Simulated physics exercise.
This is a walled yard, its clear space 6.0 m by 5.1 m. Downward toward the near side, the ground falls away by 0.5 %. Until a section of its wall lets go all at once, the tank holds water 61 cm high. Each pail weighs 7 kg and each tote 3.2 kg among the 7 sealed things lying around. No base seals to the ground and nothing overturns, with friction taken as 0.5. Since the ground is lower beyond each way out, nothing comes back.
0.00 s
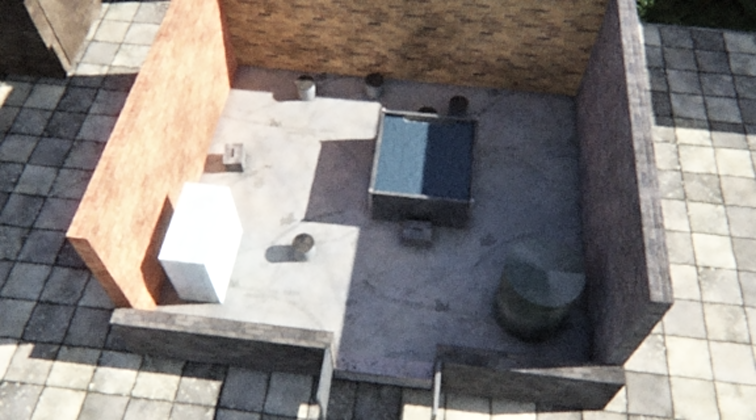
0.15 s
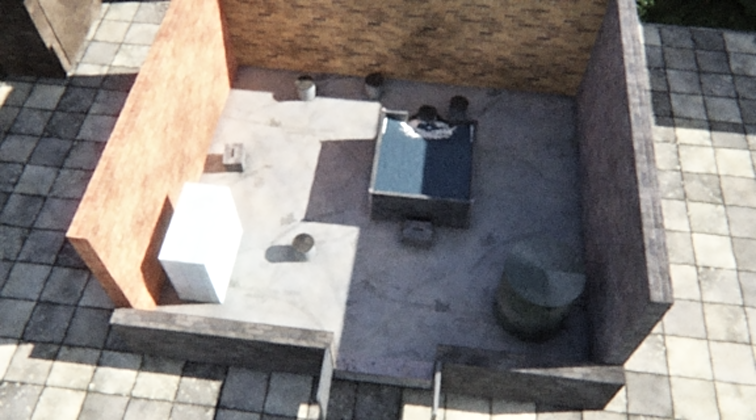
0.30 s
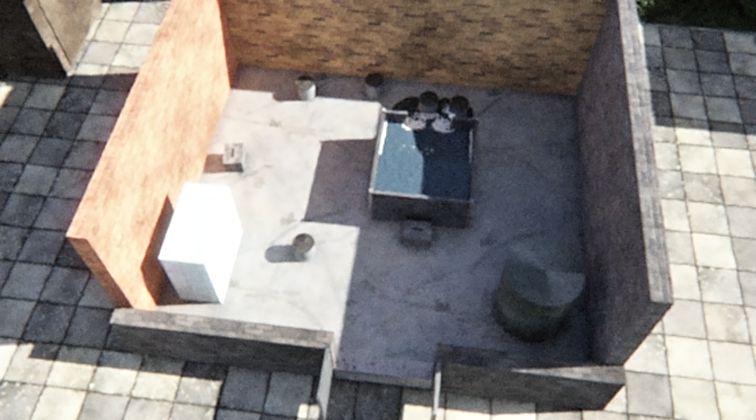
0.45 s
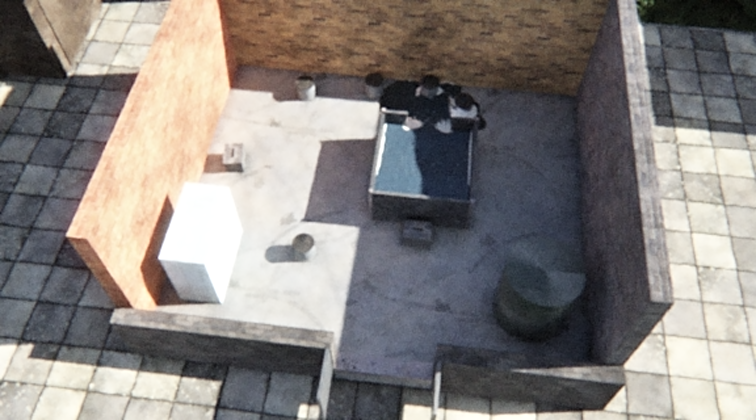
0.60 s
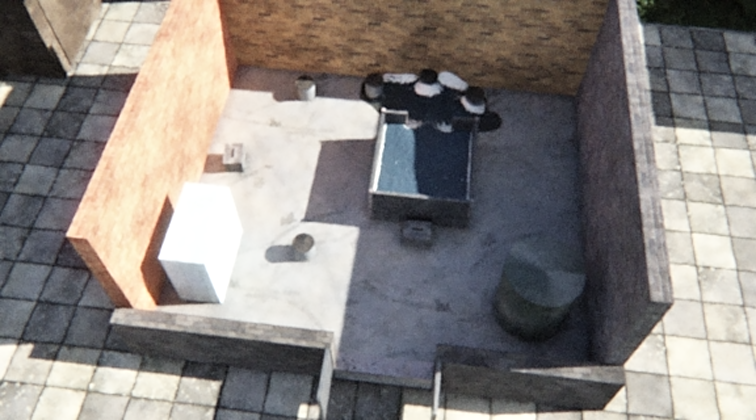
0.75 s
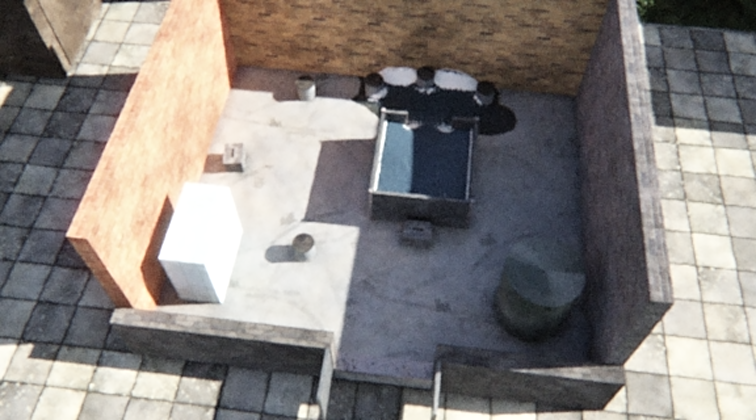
Water spills over the far edge of a blue tank in a walled yard and spreads in a dark, foaming pool toward the brick wall, shifting the small pails behind the tank while the other objects stay still.
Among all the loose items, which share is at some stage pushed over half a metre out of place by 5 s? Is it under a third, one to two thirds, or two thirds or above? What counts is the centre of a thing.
It is two thirds or above.
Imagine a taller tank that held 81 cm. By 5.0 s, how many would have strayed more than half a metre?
Then the count would be 5.
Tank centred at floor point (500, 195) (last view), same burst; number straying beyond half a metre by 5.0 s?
Count: 4.
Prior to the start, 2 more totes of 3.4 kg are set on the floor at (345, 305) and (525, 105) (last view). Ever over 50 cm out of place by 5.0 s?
First stays inside, then goes beyond.
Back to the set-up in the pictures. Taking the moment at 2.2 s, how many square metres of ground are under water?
I'd estimate close to 10.0 m2.
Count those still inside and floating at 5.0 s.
At that point I count 1.
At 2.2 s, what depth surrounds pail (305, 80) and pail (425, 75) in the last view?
I'd put it at 5 cm and 3 cm respectively.
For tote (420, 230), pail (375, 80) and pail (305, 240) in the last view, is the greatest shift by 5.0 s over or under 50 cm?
First falling below it, second exceeding it, third falling below it.
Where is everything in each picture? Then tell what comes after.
In the first picture, a pail at (427, 114), on the bottom; a pail at (459, 103), on the bottom; water covers 2.0 m2; 0 of 7 have shifted.
In the second picture, a pail at (427, 112) rests on the ground, 3 cm from its start; a pail at (459, 103) rests on the ground; water covers 2.4 m2; 0 of 7 have shifted.
In the third picture, a pail at (429, 98), on the bottom, 34 cm from its start; a pail at (459, 103) rests on the ground; water covers 2.9 m2; 1 of 7 have shifted.
In the fourth picture, a pail at (430, 81) rests on the ground, 72 cm from its start; a pail at (464, 100), on the bottom, 11 cm from its start; water covers 3.6 m2; 2 of 7 have shifted.
In the fifth picture, a pail at (429, 76), on the bottom, 84 cm from its start; a pail at (475, 93) rests on the ground, 35 cm from its start; 4.1 m2 under water; 2 of 7 have shifted.
In the sixth picture, a pail at (426, 73), afloat, 85 cm from its start; a pail at (486, 87) rests on the ground, 58 cm from its start; 4.6 m2 under water; 2 of 7 have shifted.
After 1.1 s 2 of 7 are over 50 cm from their spots; 1 afloat.
After 2.2 s 4 of 7 are over 50 cm from their spots; 1 afloat.
After 3.5 s 4 of 7 are over 50 cm from their spots; 1 afloat.
After 5.0 s 5 of 7 are over 50 cm from their spots, and 5 have been at some point; 1 afloat.
